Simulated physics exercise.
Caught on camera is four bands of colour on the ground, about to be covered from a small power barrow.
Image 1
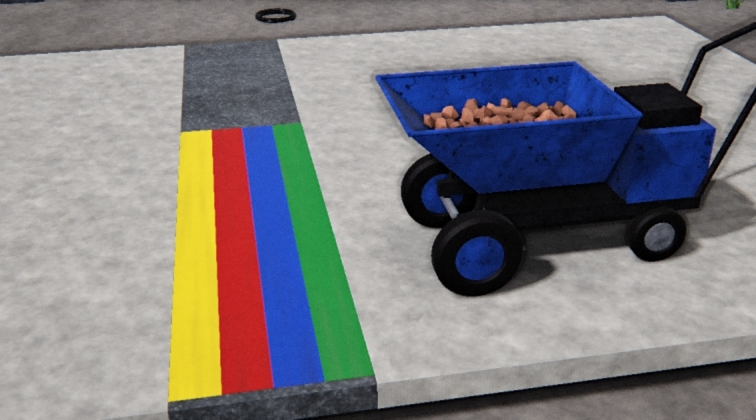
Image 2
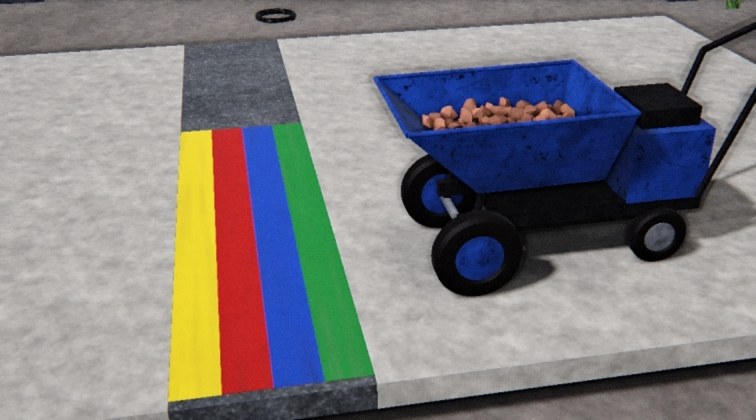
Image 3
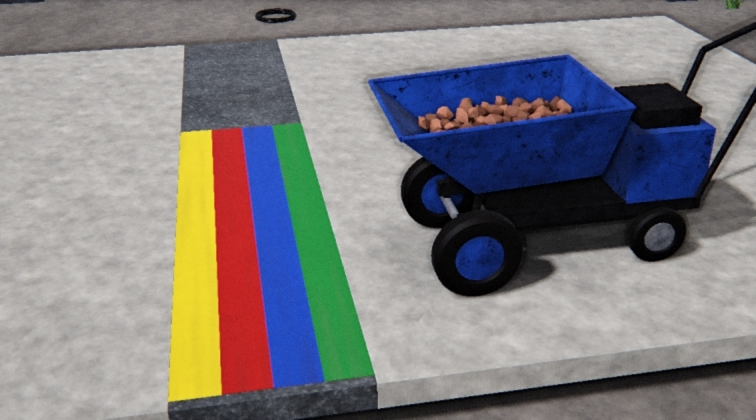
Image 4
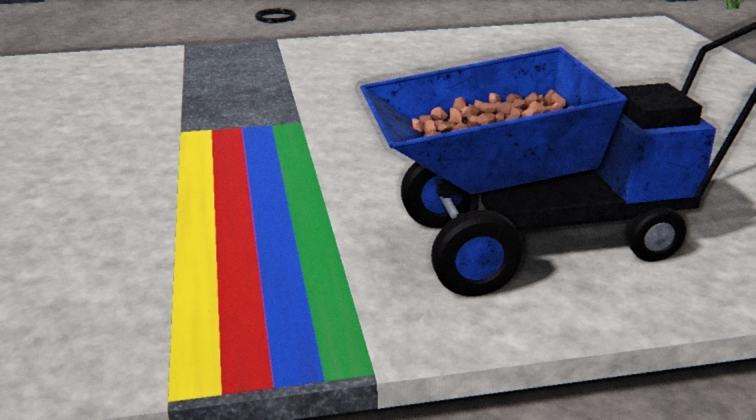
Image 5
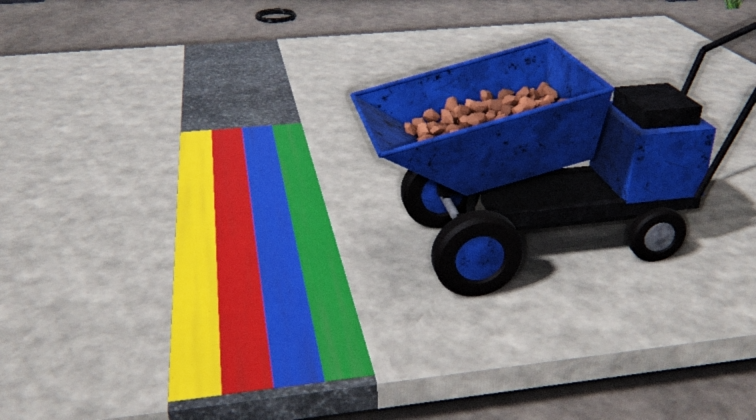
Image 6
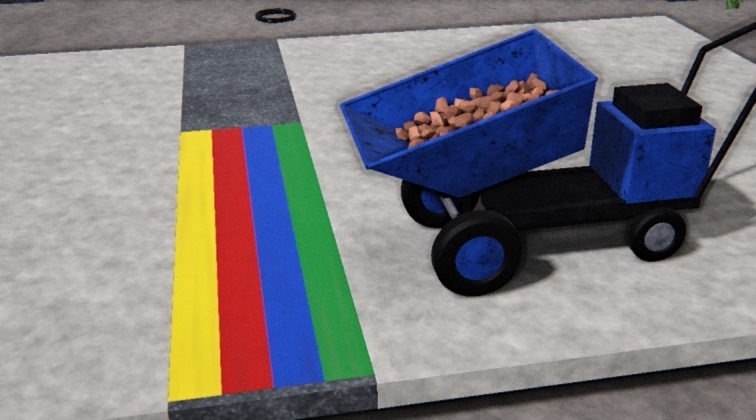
The blue skip of a small power barrow, loaded with lumps of rubble, starts out level beside yellow, red, blue and green strips on the ground. It then tilts gradually forward to the left, its rear rising off the frame until it slants clearly, while the wheels stay still.
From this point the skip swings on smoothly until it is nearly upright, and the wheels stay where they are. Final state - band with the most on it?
Blue band.
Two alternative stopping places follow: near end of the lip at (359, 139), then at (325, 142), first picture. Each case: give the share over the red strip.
Some 30 % then some 20 %.
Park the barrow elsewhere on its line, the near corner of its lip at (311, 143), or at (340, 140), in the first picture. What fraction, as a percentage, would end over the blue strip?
First try: 0 per cent; second try: 0 per cent.
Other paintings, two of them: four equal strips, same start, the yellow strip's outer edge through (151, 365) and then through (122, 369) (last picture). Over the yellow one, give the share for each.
Shares: 10 %; then 0 %.
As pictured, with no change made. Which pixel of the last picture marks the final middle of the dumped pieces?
Somewhere around (264, 268) in the last picture.
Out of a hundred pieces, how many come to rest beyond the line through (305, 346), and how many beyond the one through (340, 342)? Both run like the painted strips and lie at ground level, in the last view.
First roughly 60 percent, then 80 percent.
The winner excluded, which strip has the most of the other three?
The red one comes second.
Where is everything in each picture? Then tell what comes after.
The first picture shows lip of the skip near (410, 135), level; top of the load near (512, 125), lumps of rubble; green strip near (340, 337); blue strip near (293, 343); red strip near (244, 349); yellow strip near (195, 355).
The second picture shows lip of the skip near (408, 136), level; top of the load near (510, 125).
The third picture shows lip of the skip near (402, 140), tipped barely; top of the load near (524, 118).
The fourth picture shows lip of the skip near (392, 146), tipped a little; top of the load near (529, 124).
The fifth picture shows lip of the skip near (381, 155), tipped a little; top of the load near (536, 116).
The sixth picture shows lip of the skip near (368, 167), tipped clearly; top of the load near (541, 114); green strip near (340, 337); blue strip near (293, 343); red strip near (244, 349); yellow strip near (195, 355).
Shortly afterwards, skip tipped steeply; the whole lot in the skip.
Next, skip tipped right over; near two thirds in the skip; a little over the green strip; near a quarter over the blue strip; only a few over the red strip.
Some moments later, skip tipped right over; near a quarter in the skip; a little over the green strip; near a third over the blue strip; near a quarter over the red strip; a little over the yellow strip; only a few off the paint.
In the end, skip tipped right over; near a quarter in the skip; a little over the green strip; near a third over the blue strip; near a quarter over the red strip; a little over the yellow strip; only a few off the paint.
